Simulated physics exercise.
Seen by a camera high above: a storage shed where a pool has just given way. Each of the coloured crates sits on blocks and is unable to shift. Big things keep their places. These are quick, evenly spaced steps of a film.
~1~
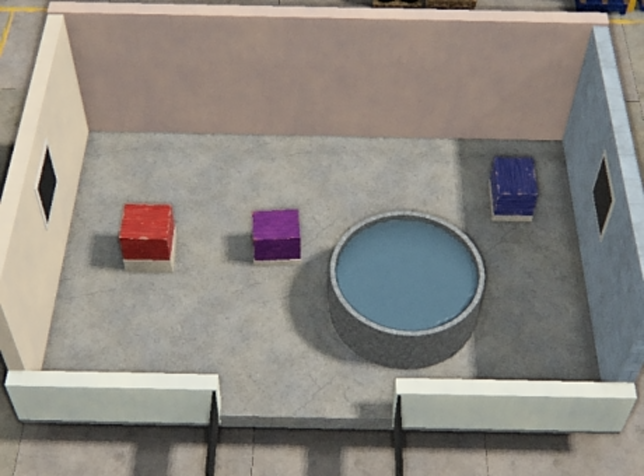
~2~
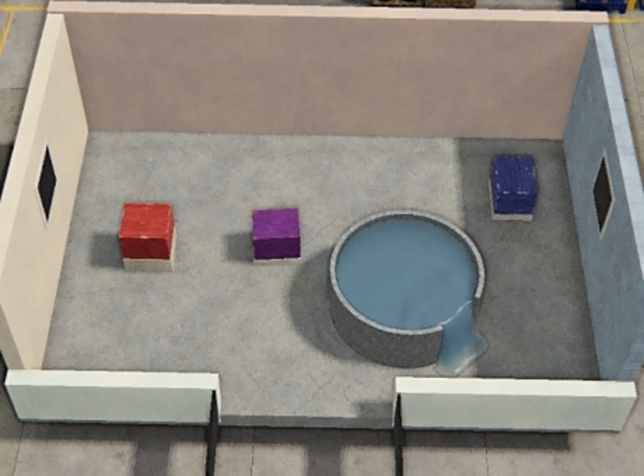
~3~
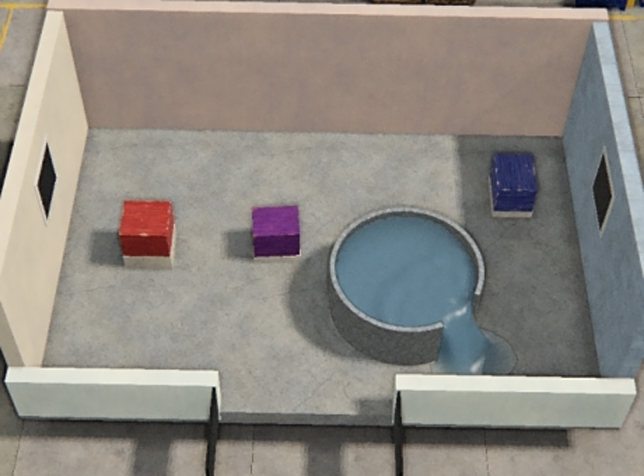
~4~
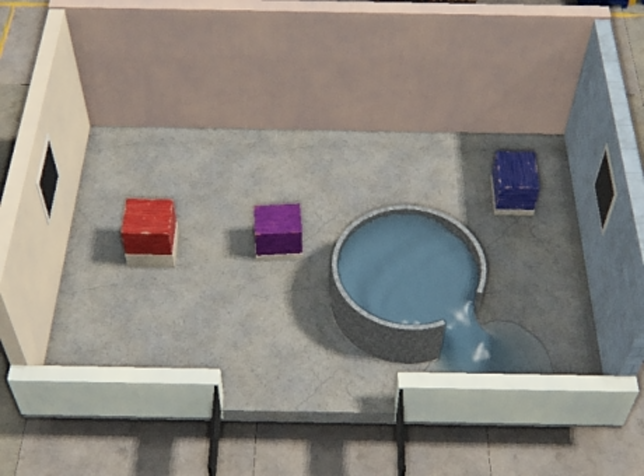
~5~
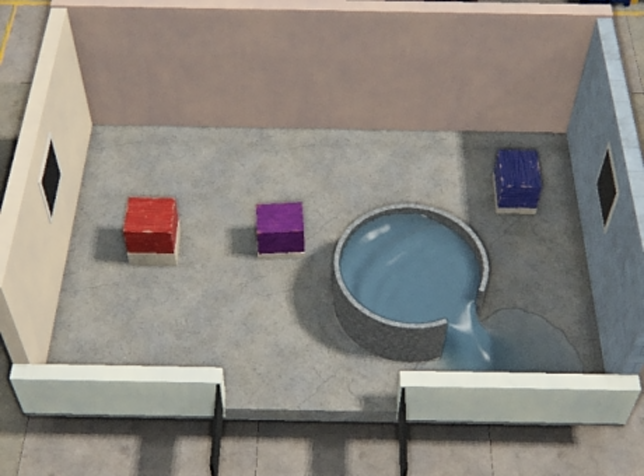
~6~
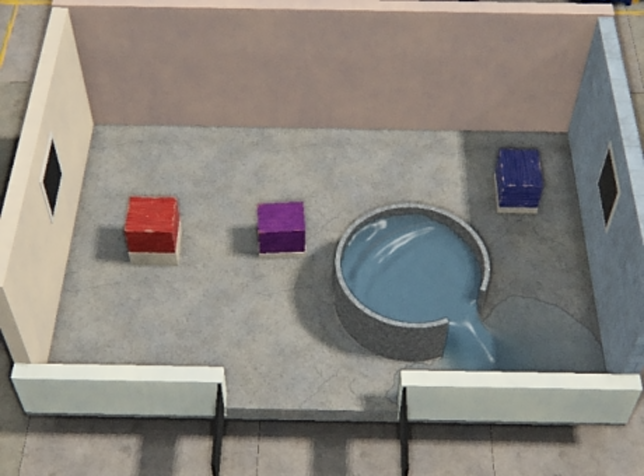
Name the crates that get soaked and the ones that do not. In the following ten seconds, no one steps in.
The red crate does not get soaked; the blue crate gets soaked; the purple crate does not get soaked.
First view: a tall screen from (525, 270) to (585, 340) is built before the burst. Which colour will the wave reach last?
My answer: The crate marked purple.
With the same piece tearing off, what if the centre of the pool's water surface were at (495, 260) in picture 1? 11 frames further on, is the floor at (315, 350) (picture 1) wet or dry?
By that frame the spot is drenched.
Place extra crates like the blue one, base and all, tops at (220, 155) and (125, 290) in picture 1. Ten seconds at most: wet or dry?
Listed order: Flooded / unflooded.
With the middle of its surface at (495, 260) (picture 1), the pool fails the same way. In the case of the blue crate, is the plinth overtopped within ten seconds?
Short answer: The blue crate is missed.
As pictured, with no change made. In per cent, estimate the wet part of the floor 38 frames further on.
My estimate is close to 85 per cent.
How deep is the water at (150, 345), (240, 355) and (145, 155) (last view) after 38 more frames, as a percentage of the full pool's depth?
The three come to some 2, 2 and 4 per cent respectively.
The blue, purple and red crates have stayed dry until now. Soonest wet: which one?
That's the blue-painted one.
A moment on, water covers 15 % of the floor; the red crate not reached, the blue crate not reached, the purple crate not reached.
Next, water covers 30 % of the floor; the red crate not reached, the blue crate water round its plinth, the purple crate not reached.
Then, water covers 55 % of the floor; the red crate water round its plinth, the blue crate water round its plinth, the purple crate not reached.
Later, water covers 85 % of the floor; the red crate water round its plinth, the blue crate water round its plinth, the purple crate water round its plinth.
In the end, water covers 100 % of the floor; the red crate stayed above the water, the blue crate was topped, the purple crate stayed above the water.
